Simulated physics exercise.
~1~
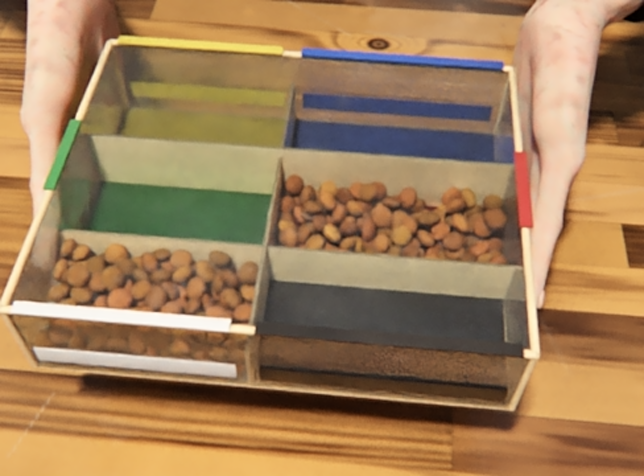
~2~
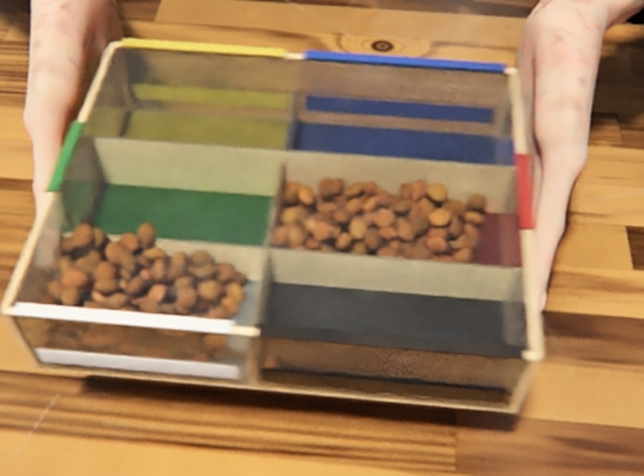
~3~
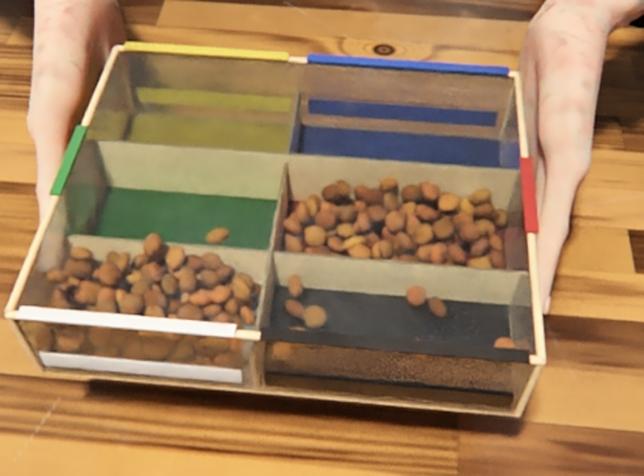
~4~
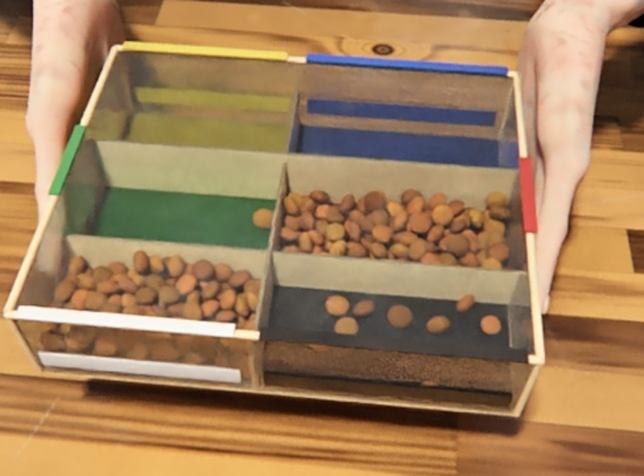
Two hands shake a divided box of brown kibble, and several pieces land in black.
